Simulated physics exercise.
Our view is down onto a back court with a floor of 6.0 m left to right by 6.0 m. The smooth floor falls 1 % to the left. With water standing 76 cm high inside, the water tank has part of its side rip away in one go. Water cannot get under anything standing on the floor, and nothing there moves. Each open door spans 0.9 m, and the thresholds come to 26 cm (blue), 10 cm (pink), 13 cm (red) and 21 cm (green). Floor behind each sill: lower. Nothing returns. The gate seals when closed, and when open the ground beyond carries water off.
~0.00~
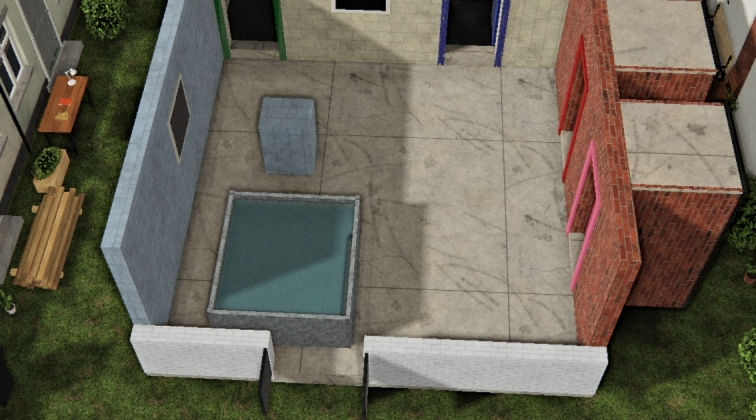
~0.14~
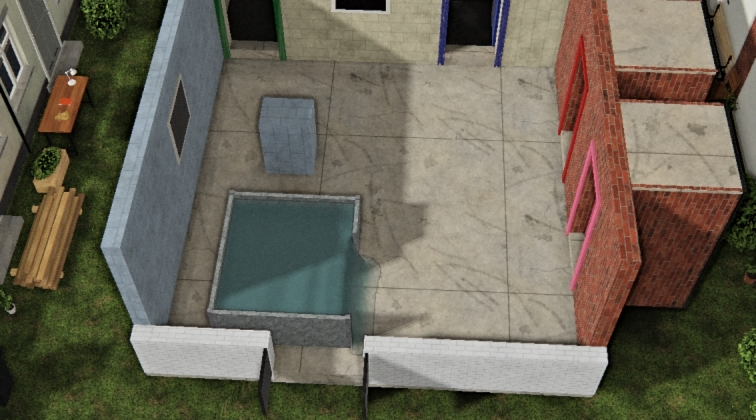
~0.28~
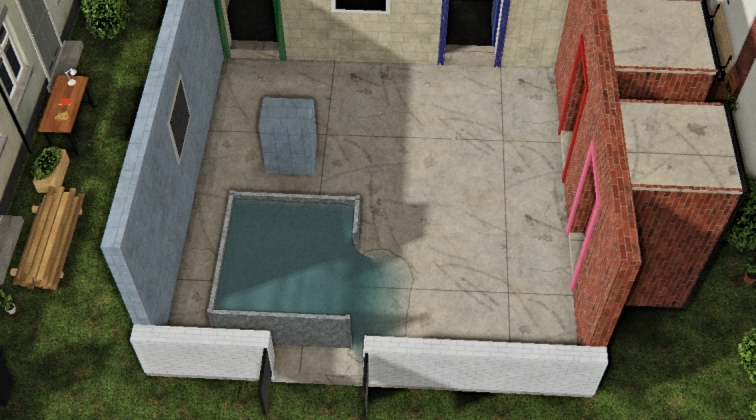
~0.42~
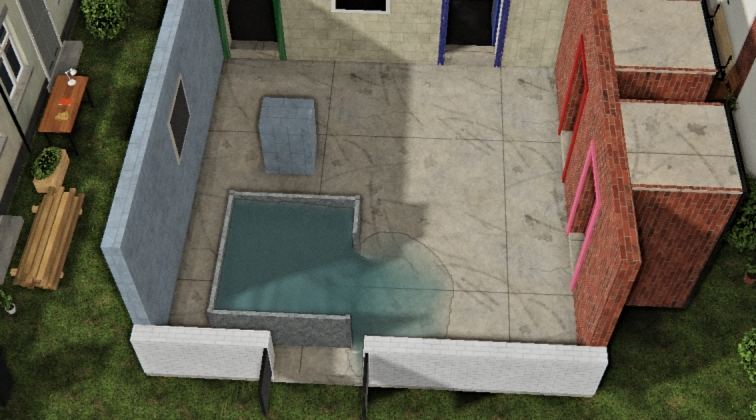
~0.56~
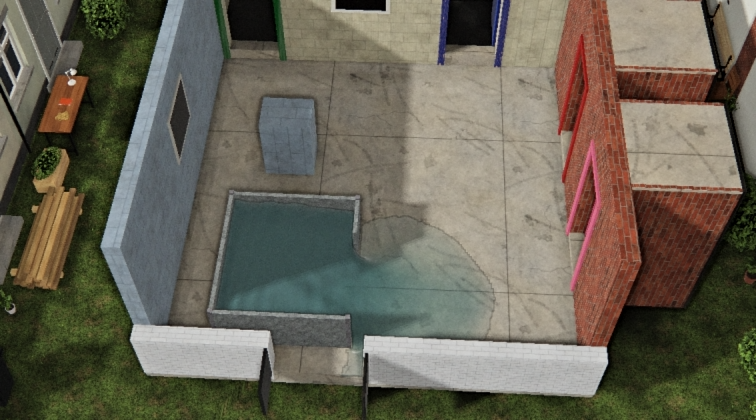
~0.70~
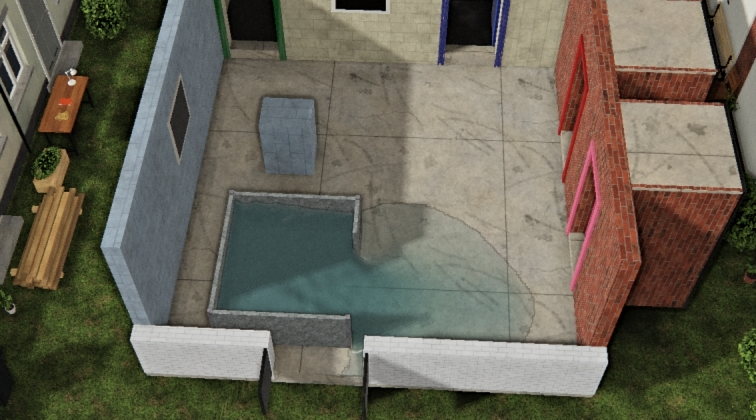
In a walled courtyard, water bursts from a tank's right side and spreads rightward.
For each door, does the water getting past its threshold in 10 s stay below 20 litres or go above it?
One by one: Blue door: Below the cap; pink door: Above the cap; red door: Below the cap; green door: Below the cap.
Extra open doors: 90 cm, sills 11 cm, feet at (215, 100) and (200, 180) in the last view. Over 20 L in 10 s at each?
Check, in order - fail / pass.
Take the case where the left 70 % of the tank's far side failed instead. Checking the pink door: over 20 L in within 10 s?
Note: Pink door, short of the mark.
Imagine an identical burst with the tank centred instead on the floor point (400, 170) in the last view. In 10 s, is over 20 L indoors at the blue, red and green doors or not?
Lab note: Blue door limit not exceeded; red door limit exceeded; green door limit not exceeded.
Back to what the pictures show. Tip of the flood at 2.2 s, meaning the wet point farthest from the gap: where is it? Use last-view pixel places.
That would be close to (557, 122).
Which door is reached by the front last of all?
Result: Green door.
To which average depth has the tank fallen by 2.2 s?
It averages close to 32 centimetres.
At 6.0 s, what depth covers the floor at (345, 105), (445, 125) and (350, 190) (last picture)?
Around 8 cm, 5 cm and 1 cm, in the order given.
After 1.4 s water covers 30 % of the floor and is deepest (60 cm) near (564, 368); blue door not reached, pink door 21 cm at the sill, 15 L in, red door not reached, green door not reached.
After 2.2 s water covers 30 % of the floor and is deepest (47 cm) near (562, 346); blue door not reached, pink door 28 cm at the sill, 89 L in, red door 9 cm at the sill, 0 L in, green door not reached.
After 3.5 s water covers 50 % of the floor and is deepest (34 cm) near (552, 70); blue door 12 cm at the sill, 0 L in, pink door 19 cm at the sill, 167 L in, red door 11 cm at the sill, 0 L in, green door not reached.
After 6.0 s water covers 80 % of the floor and is deepest (24 cm) near (225, 59); blue door 18 cm at the sill, 0 L in, pink door 12 cm at the sill, 201 L in, red door 7 cm at the sill, 1 L in, green door 9 cm at the sill, 0 L in.
After 10.0 s water covers 100 % of the floor and is deepest (20 cm) near (165, 340); blue door 9 cm at the sill, 0 L in, pink door 4 cm at the sill, 204 L in, red door 7 cm at the sill, 1 L in, green door 18 cm at the sill, 1 L in.
